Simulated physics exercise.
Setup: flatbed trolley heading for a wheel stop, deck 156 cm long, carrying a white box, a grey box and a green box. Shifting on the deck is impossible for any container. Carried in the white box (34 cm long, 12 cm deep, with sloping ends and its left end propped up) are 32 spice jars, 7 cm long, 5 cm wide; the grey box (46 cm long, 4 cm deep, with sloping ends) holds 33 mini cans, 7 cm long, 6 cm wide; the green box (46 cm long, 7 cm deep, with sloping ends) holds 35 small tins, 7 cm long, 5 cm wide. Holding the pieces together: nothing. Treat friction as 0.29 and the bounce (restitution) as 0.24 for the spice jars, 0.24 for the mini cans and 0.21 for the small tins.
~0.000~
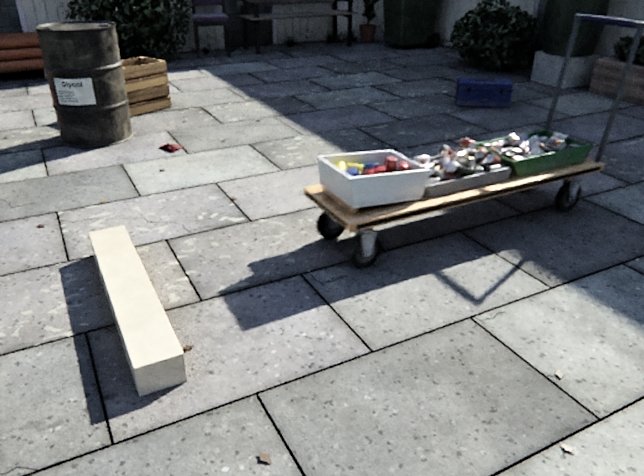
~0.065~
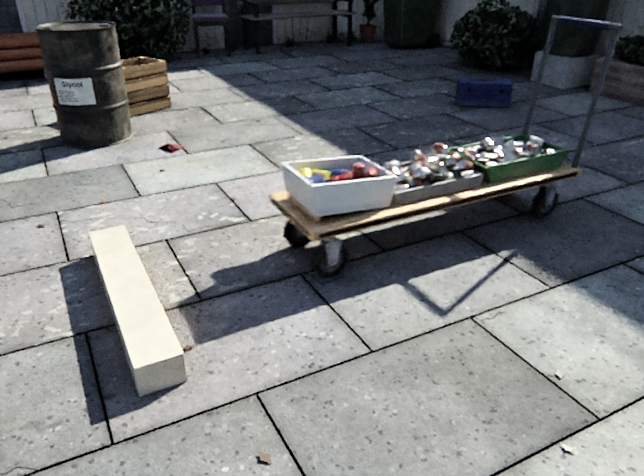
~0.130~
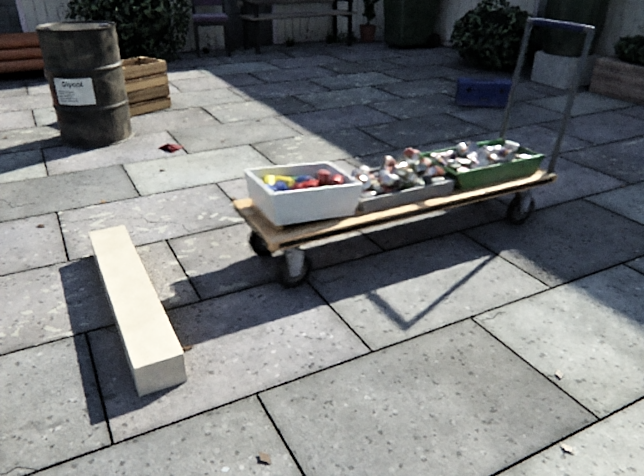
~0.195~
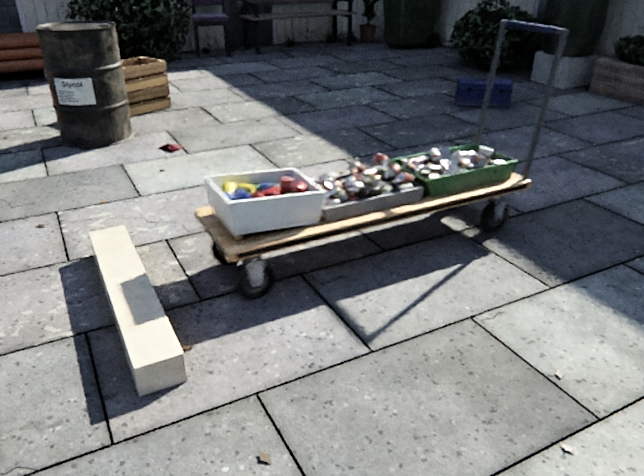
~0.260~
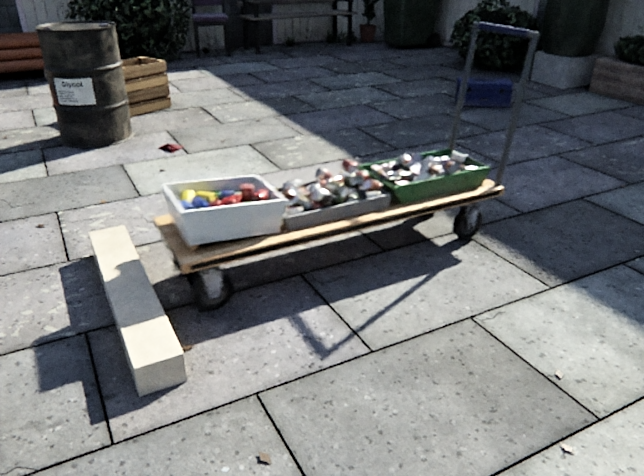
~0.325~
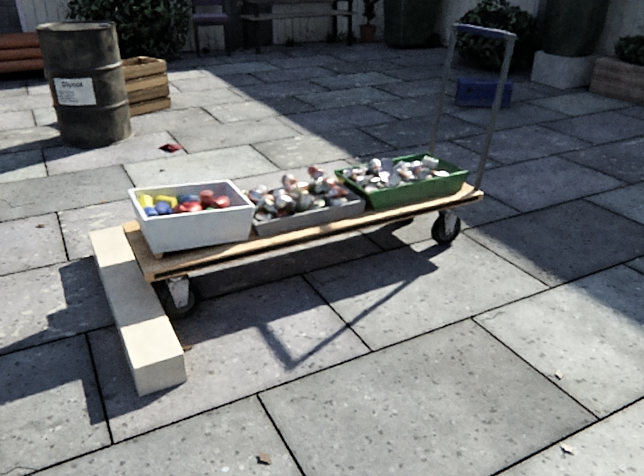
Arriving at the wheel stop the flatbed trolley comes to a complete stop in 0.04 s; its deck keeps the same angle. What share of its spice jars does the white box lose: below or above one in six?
It sheds less than a sixth of them.
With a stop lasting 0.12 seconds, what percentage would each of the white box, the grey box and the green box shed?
White box 0 %, grey box 20 %, green box 20 %.
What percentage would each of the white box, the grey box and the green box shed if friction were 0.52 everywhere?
White box 10%, grey box 20%, green box 30%.
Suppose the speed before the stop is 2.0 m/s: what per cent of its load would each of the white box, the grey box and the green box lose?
White box 0 %, grey box 20 %, green box 10 %.
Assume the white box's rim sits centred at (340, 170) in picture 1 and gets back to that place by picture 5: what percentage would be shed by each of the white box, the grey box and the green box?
White box 0 %, grey box 20 %, green box 10 %.
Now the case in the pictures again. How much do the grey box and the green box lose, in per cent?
The grey box loses 25 percent and the green box loses 30 percent.
After 0.39 s, the white box has all 32, the grey box has all 33 and the green box has all 35.
After 0.51 s, the white box is down by 1 of 32, the grey box is down by 5 of 33 and the green box is down by 4 of 35.
After 0.74 s, the white box is down by 1 of 32, the grey box is down by 7 of 33 and the green box is down by 10 of 35.
Outcome (at 1.24 s), the white box is down by 1 of 32, the grey box is down by 8 of 33 and the green box is down by 10 of 35. Asked share, 1 of 32, 3 per cent.
